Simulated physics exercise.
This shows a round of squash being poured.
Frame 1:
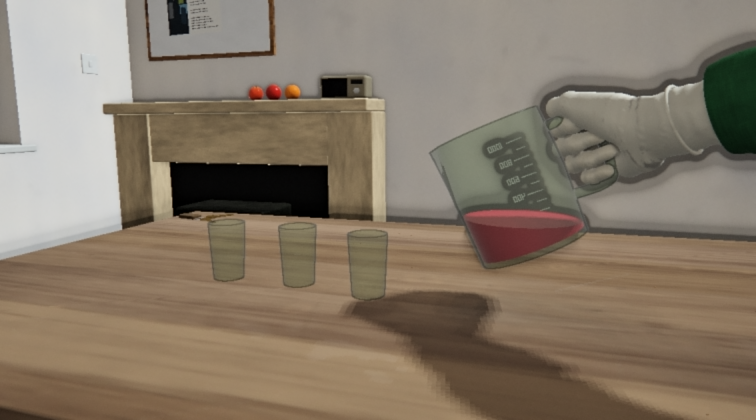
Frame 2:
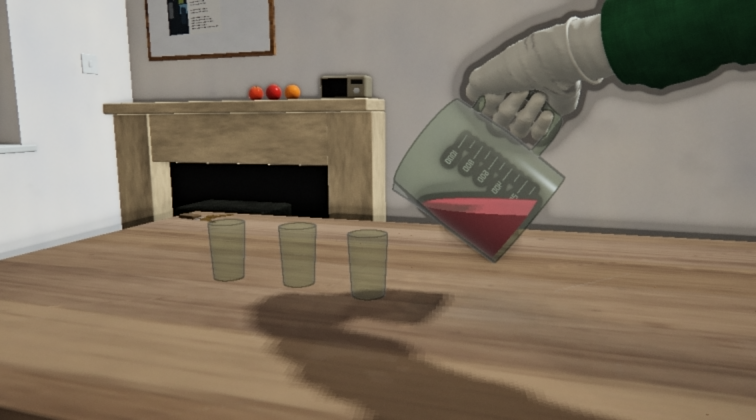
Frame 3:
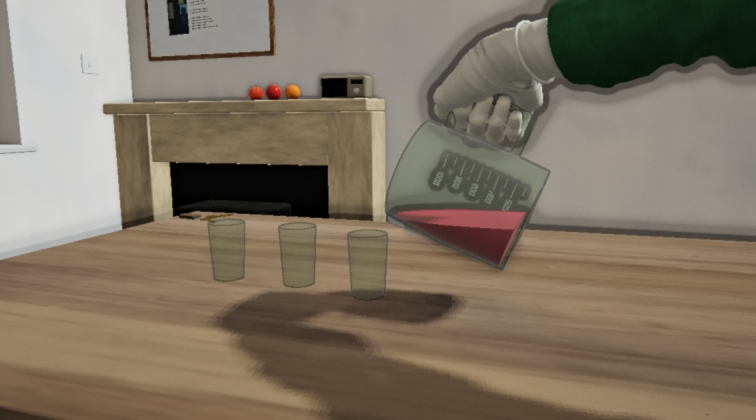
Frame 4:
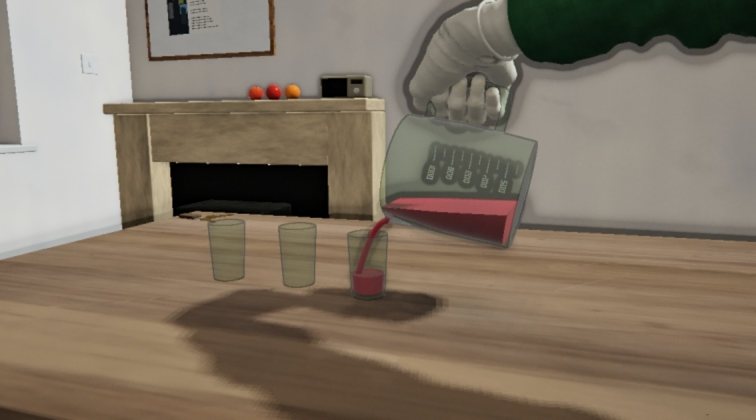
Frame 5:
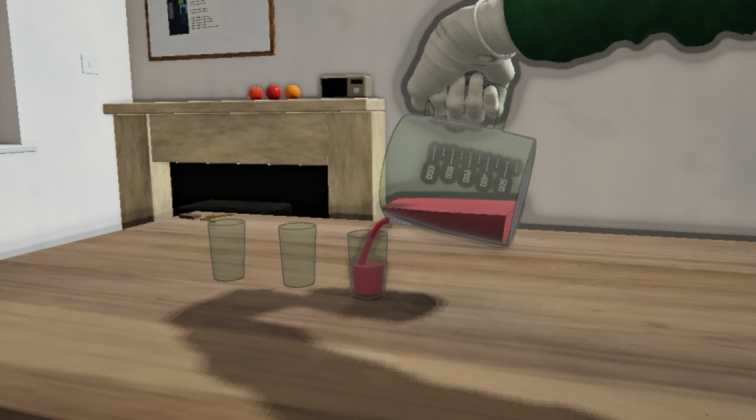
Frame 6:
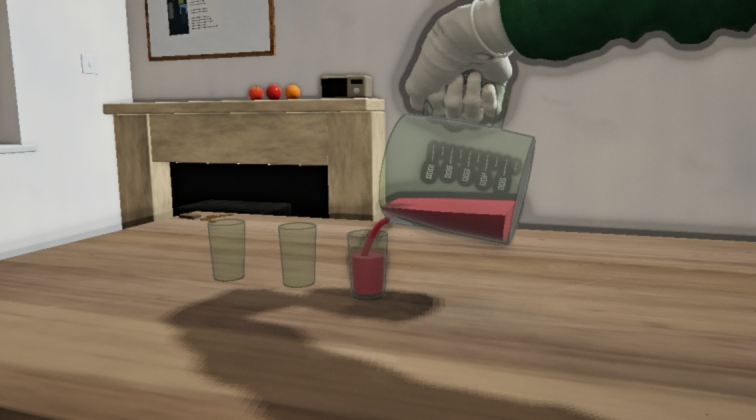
The video shows a gloved hand in a green sleeve bringing a clear jug of red liquid leftward over a wooden table, tilting it, and pouring a stream into the rightmost of three small glasses, where the level rises.
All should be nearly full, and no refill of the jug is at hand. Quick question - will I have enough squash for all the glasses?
The last one gets a full serving.
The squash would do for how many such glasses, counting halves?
I'd put it at close to 3.5 servings.
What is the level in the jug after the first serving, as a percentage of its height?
Roughly 15 %.
Soon after, the first is about three quarters full.
Later, the first is done and the jug has about three quarters of its load.
In the end, all three are full and about a quarter of the squash is over.
